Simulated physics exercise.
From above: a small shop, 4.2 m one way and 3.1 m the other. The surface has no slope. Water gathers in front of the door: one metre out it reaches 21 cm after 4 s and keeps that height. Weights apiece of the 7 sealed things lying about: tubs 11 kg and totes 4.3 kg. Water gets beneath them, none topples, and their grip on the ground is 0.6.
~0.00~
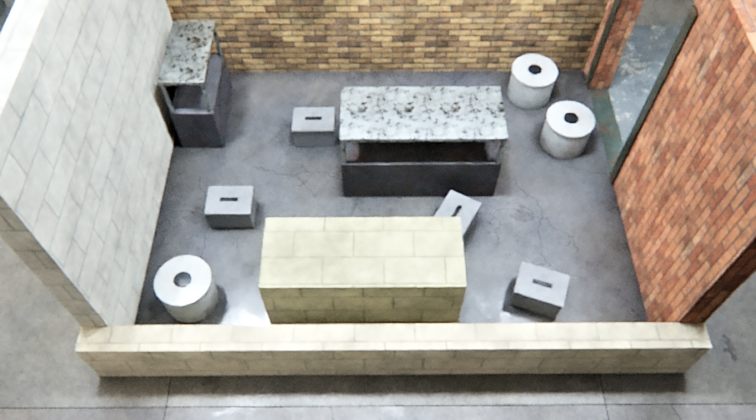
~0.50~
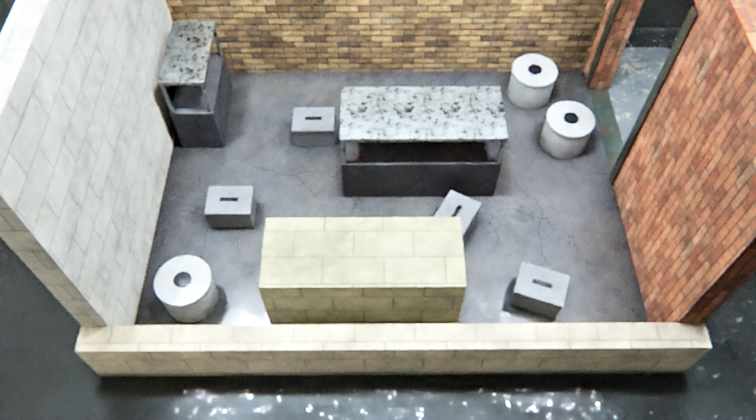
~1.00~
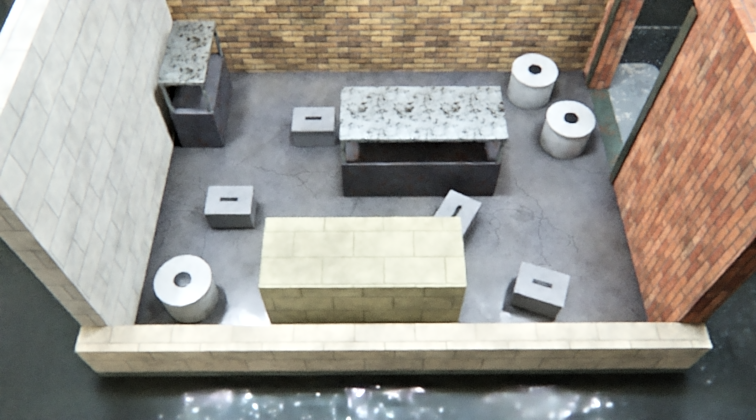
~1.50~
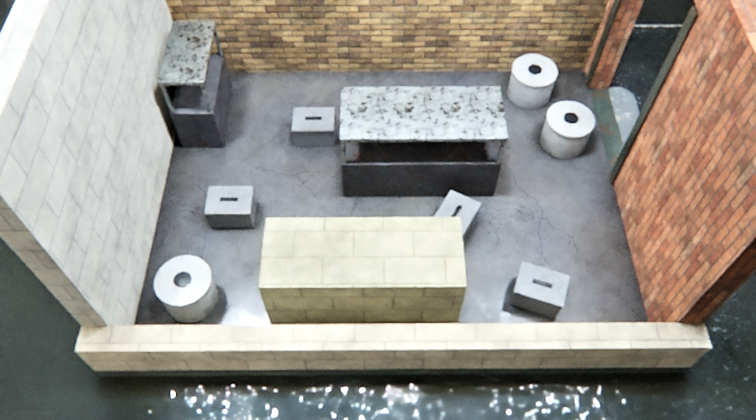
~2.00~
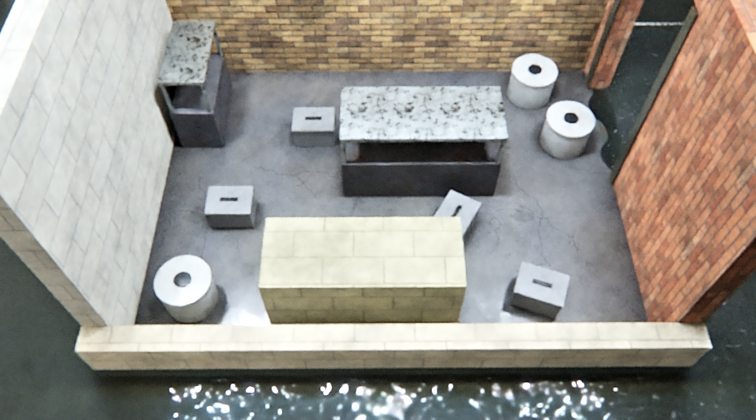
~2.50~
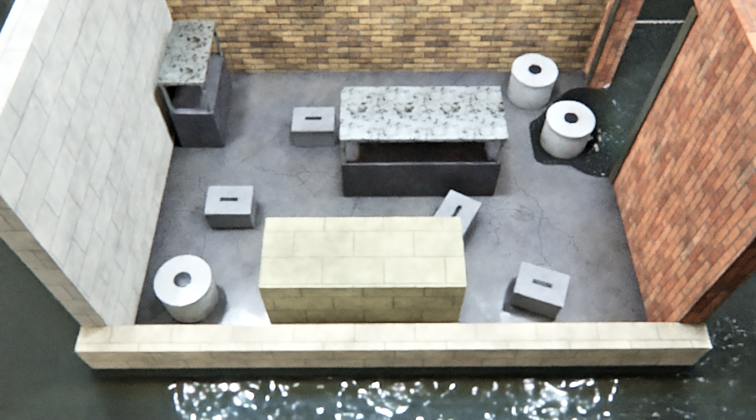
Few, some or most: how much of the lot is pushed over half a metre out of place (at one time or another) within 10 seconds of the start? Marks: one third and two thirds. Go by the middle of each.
That comes to two thirds or more.
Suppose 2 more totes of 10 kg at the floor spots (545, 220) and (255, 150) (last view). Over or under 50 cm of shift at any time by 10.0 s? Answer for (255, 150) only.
It is past it.
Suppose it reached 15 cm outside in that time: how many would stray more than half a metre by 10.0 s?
Then 3.
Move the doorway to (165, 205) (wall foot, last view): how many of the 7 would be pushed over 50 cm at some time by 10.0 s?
In that case 4 of them.
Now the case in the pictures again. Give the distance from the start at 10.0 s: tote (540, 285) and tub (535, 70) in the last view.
In turn: 120 cm, 300 cm.
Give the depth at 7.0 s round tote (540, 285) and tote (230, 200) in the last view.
About 7 and 3 cm.
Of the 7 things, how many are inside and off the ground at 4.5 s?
At that moment 0.
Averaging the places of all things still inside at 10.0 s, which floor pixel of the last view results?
At about (357, 250).
After 3.5 s 0 of 7 are over 50 cm from their spots; 0 afloat.
After 4.5 s 2 of 7 are over 50 cm from their spots; 0 afloat.
After 7.0 s 4 of 7 are over 50 cm from their spots; 3 afloat.
After 10.0 s 5 of 7 are over 50 cm from their spots, and 5 have been at some point; 7 afloat.
